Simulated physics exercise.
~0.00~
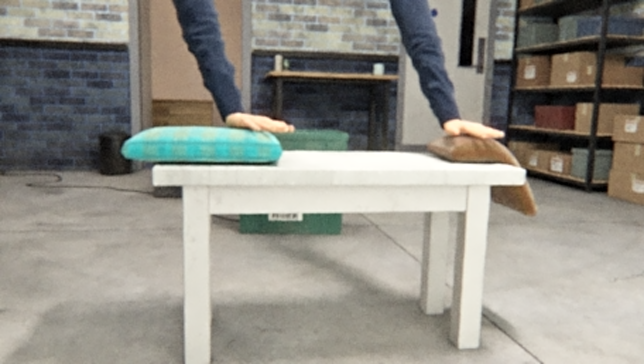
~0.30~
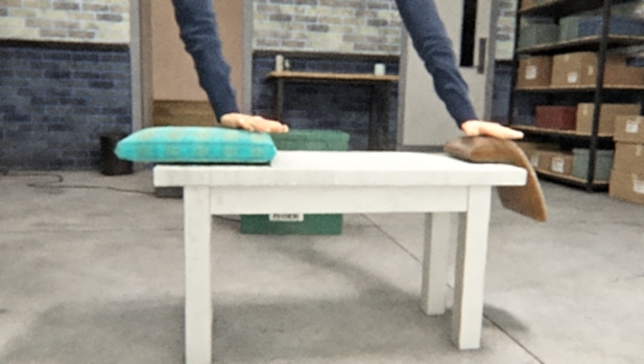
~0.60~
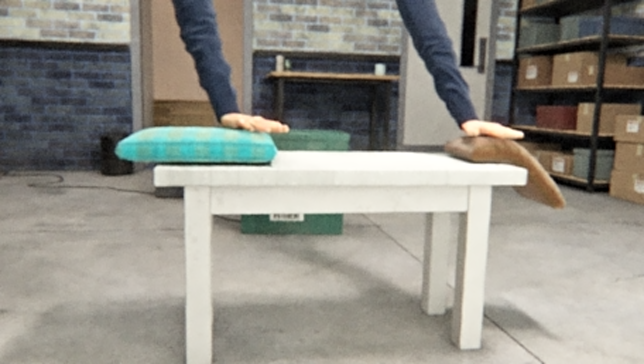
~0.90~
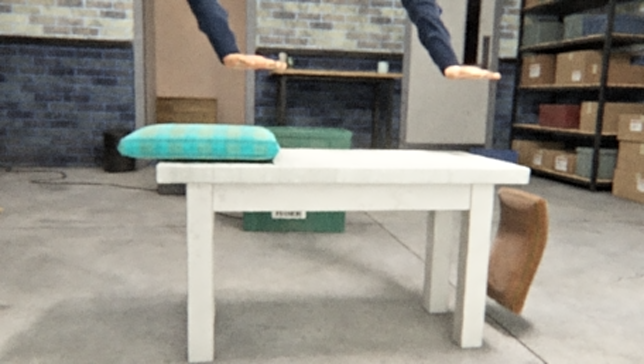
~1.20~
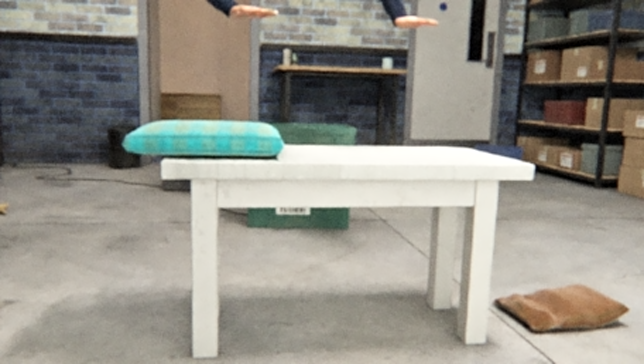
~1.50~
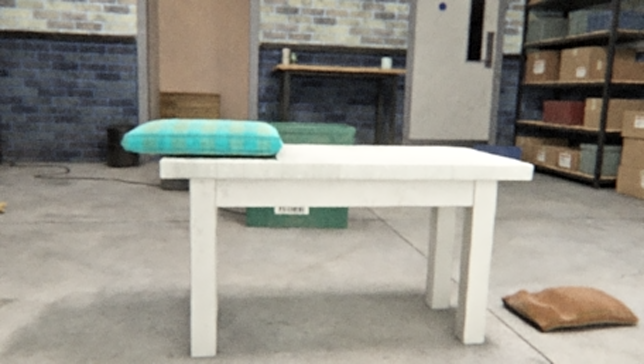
To begin with, two hands press down on a turquoise cushion and a brown soft bag, which stick out over opposite ends of a short white table. The bag, on the right, droops over the edge and shifts slightly farther out under the hand. Both hands then lift away, and the bag slides off the right end and drops beside the table legs. As the arms withdraw upward out of view, it comes down flat on the grey floor. At the end, the cushion still rests on the left end of the table, while the bag lies on the floor to the right.
